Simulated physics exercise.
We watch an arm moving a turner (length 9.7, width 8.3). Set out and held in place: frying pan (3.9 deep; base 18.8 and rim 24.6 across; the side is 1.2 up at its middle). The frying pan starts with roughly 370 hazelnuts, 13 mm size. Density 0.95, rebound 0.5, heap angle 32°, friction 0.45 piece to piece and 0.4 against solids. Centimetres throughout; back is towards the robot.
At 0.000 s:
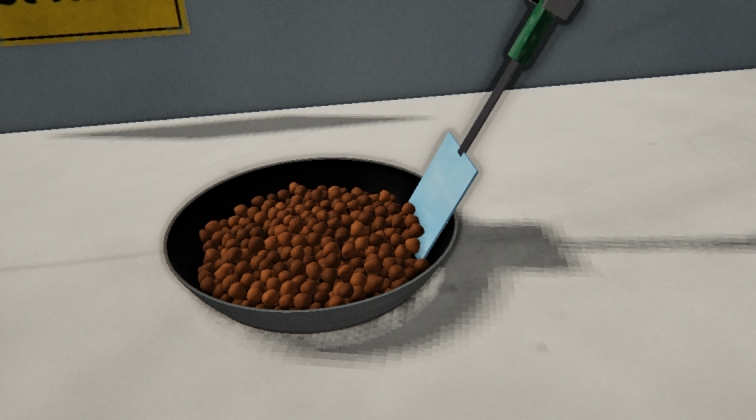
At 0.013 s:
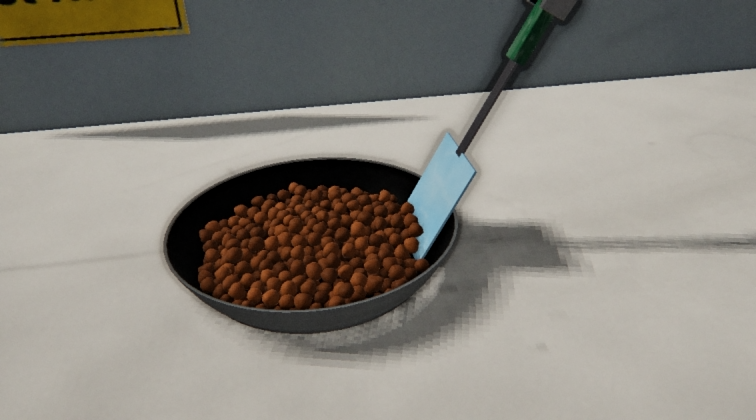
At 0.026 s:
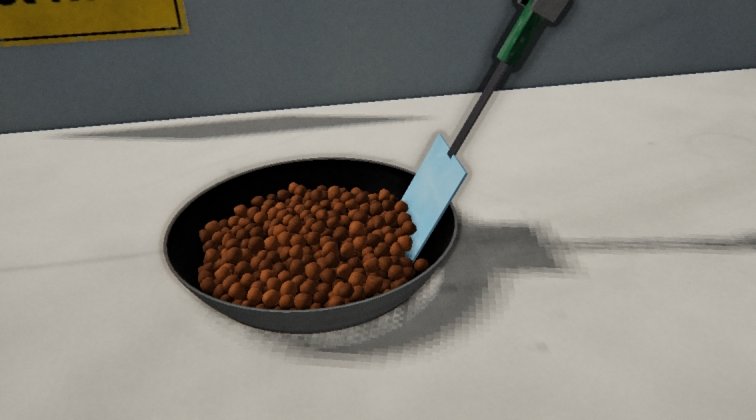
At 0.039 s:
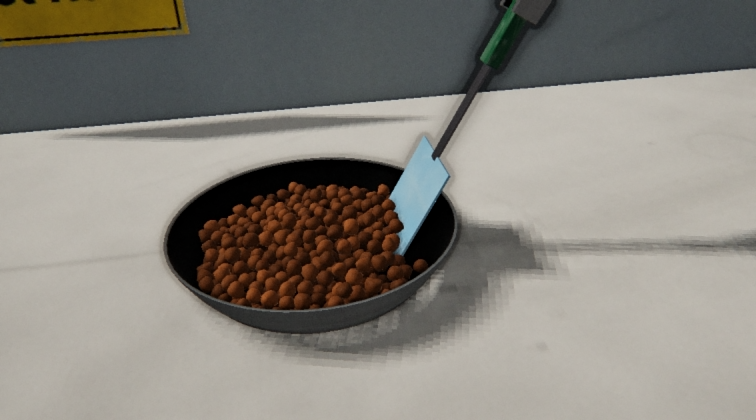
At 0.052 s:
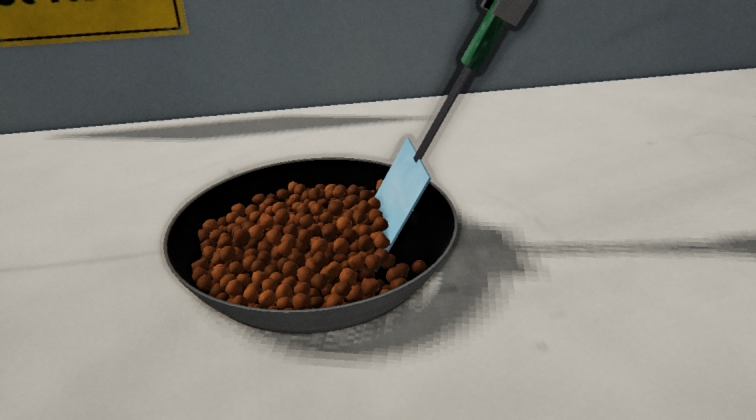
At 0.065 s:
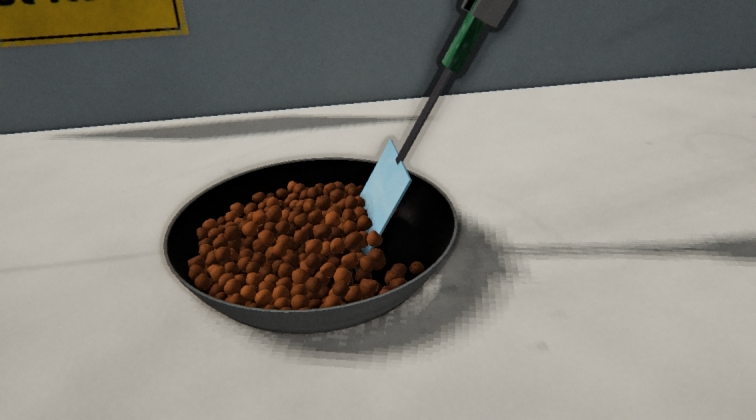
A pale blue turner with a green and dark handle pushed left through a pan of round brown nuts, bunching them up and leaving a bare patch behind it, with a few nuts near the rim.
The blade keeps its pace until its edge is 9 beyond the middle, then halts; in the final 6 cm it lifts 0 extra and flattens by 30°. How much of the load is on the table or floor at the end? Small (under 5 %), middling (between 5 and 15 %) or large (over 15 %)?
On the table or floor the share is large, over 15 %.
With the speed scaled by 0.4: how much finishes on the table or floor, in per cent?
About 10 per cent.
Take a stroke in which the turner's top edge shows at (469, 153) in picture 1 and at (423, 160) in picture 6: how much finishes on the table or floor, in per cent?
About 10 per cent.
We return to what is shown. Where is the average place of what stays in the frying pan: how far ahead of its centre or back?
Some 4.0 cm ahead.
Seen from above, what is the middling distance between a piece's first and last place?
Roughly 5 cm.
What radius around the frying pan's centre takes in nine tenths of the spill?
About 40 cm.
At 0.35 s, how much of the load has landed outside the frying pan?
Some 20 per cent.
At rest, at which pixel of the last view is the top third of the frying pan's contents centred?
At about (214, 237).
By 0.10 s, sloping 61°, highest piece 7 above the table; 369 in the frying pan.
By 0.13 s, sloping 53°, highest piece 7 above the table; 369 in the frying pan.
By 0.35 s, sloping 31°, highest piece 6 above the table; 286 in the frying pan, 77 on the table or floor, 6 on the blade or in flight.
By 1.40 s, sloping 31°, highest piece 5 above the table; 285 in the frying pan, 84 on the table or floor.
Final count, 285 in the frying pan, 84 on the table or floor. That is 23 % on the table or floor.
